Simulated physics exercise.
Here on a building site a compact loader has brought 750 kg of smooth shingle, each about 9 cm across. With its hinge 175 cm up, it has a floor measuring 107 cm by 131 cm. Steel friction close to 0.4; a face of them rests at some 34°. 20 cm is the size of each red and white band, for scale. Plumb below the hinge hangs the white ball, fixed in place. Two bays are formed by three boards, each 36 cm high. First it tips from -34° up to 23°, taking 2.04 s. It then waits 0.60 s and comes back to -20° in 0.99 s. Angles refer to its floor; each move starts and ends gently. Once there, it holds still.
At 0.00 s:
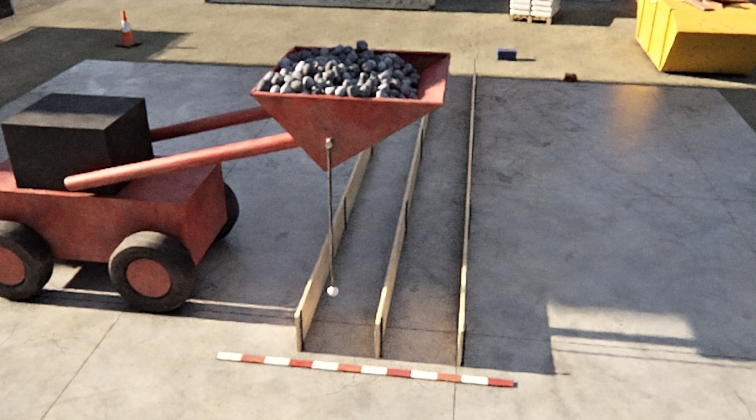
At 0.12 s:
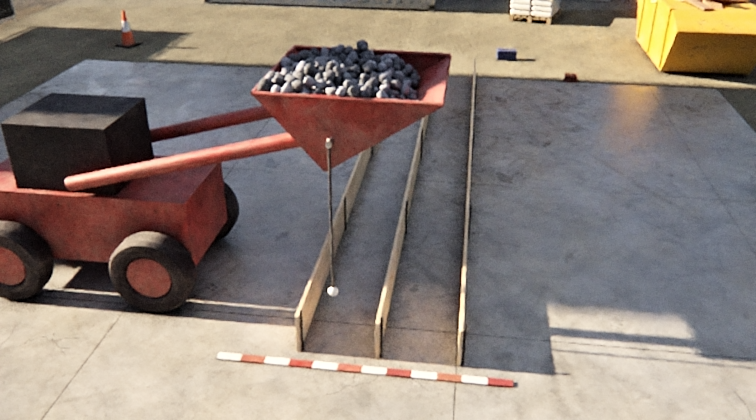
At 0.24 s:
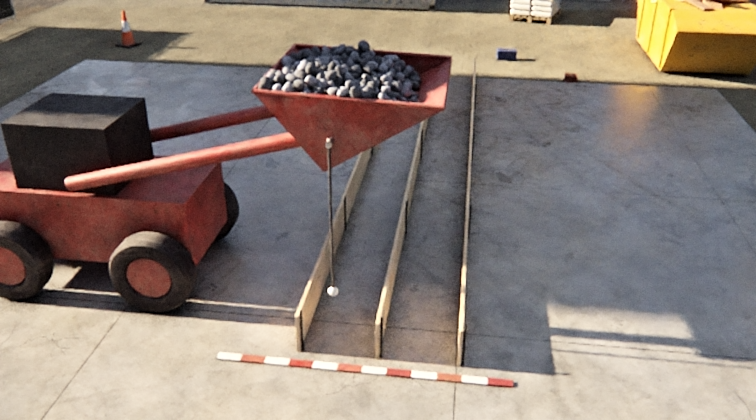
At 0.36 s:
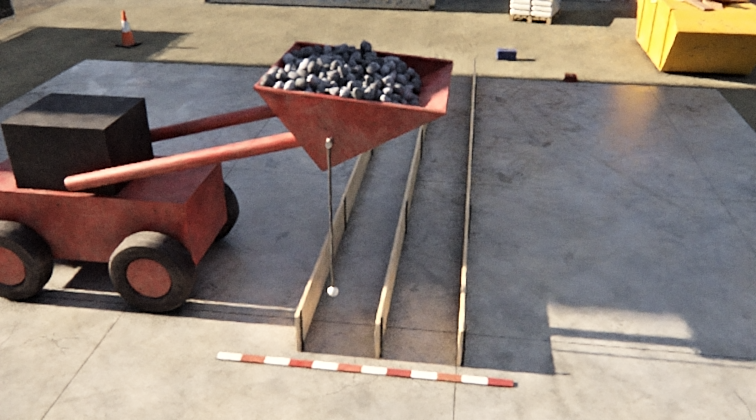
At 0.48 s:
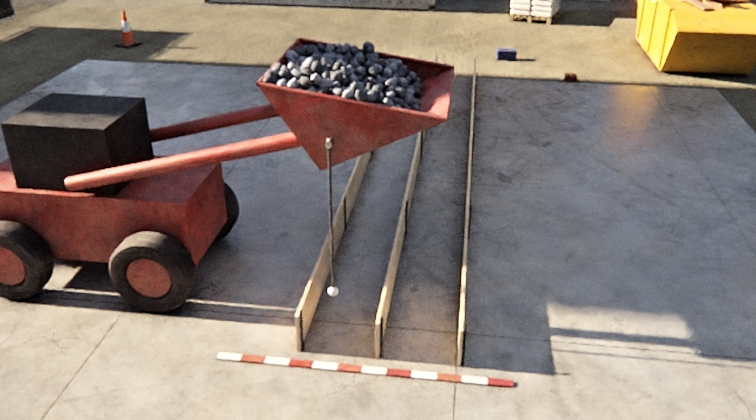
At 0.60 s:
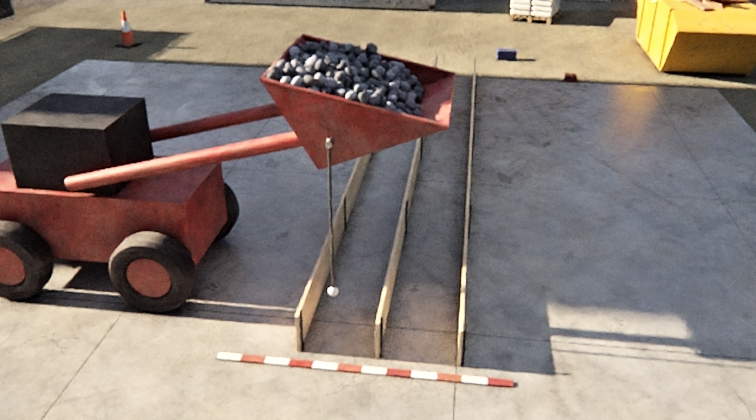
At the start, a red wheeled loader holds a bucket heaped with smooth grey stones above three upright boards on a concrete yard, a white ball hanging beneath. The bucket then slowly tilts a little, its left side rising and its right side dipping, while the stones shift slightly inside it.
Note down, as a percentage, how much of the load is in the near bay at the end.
Approximately 0 out of 100.
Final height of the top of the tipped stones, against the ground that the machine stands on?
Height: About 32 cm above ground level.
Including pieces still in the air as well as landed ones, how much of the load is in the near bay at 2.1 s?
About 0%.
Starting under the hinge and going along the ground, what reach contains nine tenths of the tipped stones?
Some 220 cm out from the hinge.
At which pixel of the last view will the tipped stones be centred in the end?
At about pixel (522, 295) in the last view.
After 1.5 s the floor is at 14°; 98 % in the bucket, 2 % in the far bay; the foremost stones are at (449, 146).
After 2.1 s the floor is at 23°; 59 % in the bucket, 21 % in the far bay, 20 % past the last board; the foremost stones are at (527, 287).
After 4.1 s the floor is at -20°; 3 % in the bucket, 8 % in the far bay, 90 % past the last board; the foremost stones are at (722, 326).
After 6.9 s the floor is at -20°; 3 % in the bucket, 7 % in the far bay, 91 % past the last board; the foremost stones are at (722, 326).
